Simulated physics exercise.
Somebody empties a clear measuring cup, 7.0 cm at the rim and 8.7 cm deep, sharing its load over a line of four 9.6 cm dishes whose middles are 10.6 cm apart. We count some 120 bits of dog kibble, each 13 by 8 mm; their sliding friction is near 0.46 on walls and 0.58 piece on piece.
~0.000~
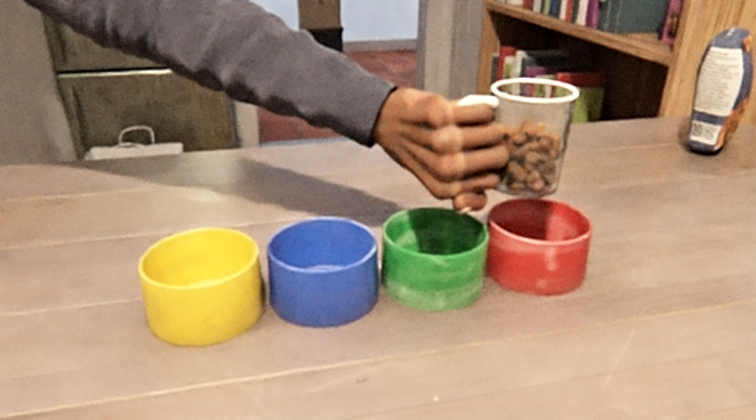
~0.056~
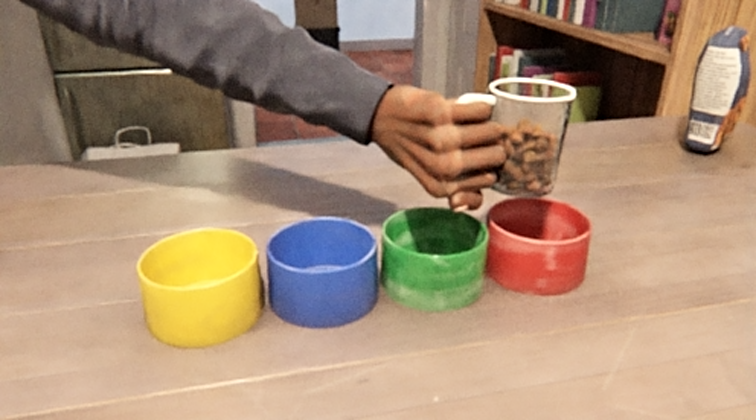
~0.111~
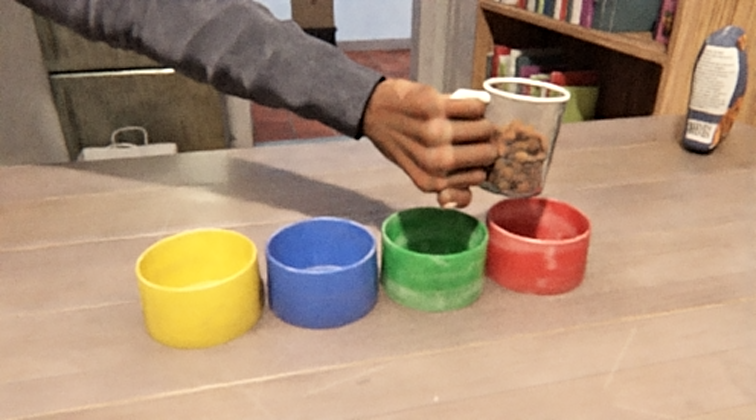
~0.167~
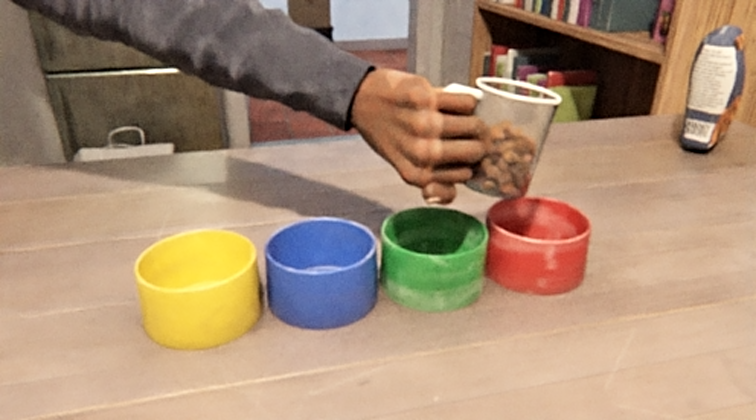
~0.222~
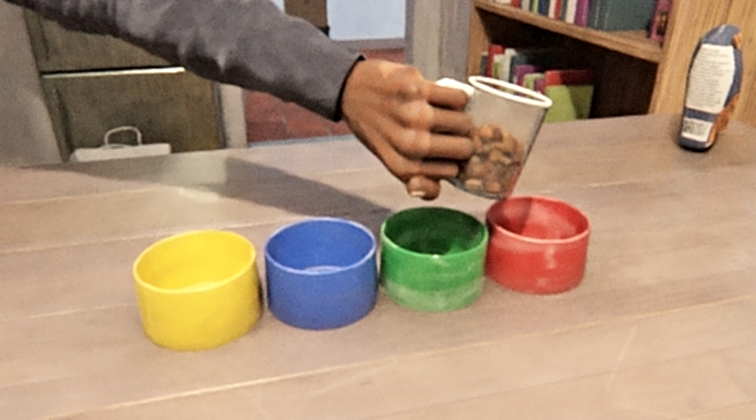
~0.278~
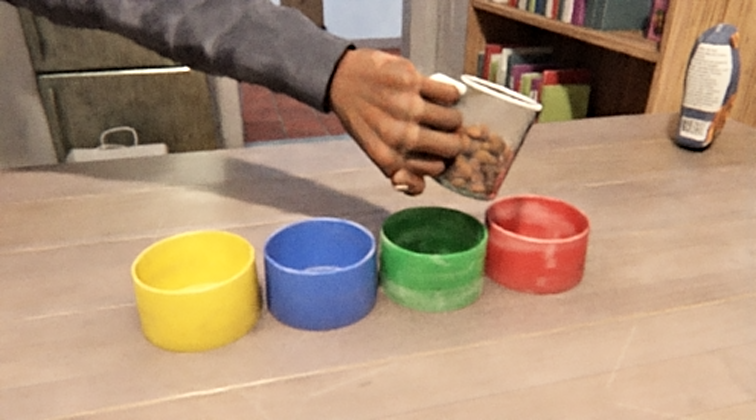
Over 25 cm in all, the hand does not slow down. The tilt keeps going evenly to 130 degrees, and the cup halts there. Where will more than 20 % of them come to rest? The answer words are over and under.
Red: Under. Blue: Over. Green: Under. Yellow: Under. Counter: Under.
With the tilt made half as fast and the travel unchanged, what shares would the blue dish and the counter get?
I'd expect blue to end at 100 and the counter at 0.
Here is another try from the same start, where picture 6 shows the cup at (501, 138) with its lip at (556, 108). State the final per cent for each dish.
Red 0, blue 0, green 100, yellow 0.
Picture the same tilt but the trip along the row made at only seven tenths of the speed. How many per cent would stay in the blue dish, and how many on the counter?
Shares: Blue 80, counter 10.
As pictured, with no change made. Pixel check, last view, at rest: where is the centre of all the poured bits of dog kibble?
Resting centre estimate: Around (323, 280).
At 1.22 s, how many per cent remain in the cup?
Reading: Approx. 100 %.
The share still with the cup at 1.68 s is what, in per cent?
Estimate: Some 0 %.
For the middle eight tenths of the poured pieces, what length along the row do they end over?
5 centimetres.
After 0.84 s, tilt 72 degrees; cup holds 100 %.
After 1.22 s, tilt 107 degrees; cup holds 100 %.
After 1.68 s, tilt 130 degrees; cup holds 0 %, blue 100 %.
By 2.1 s all is still; red 0 %, blue 100 %, green 0 %, yellow 0 %, counter 0 %.
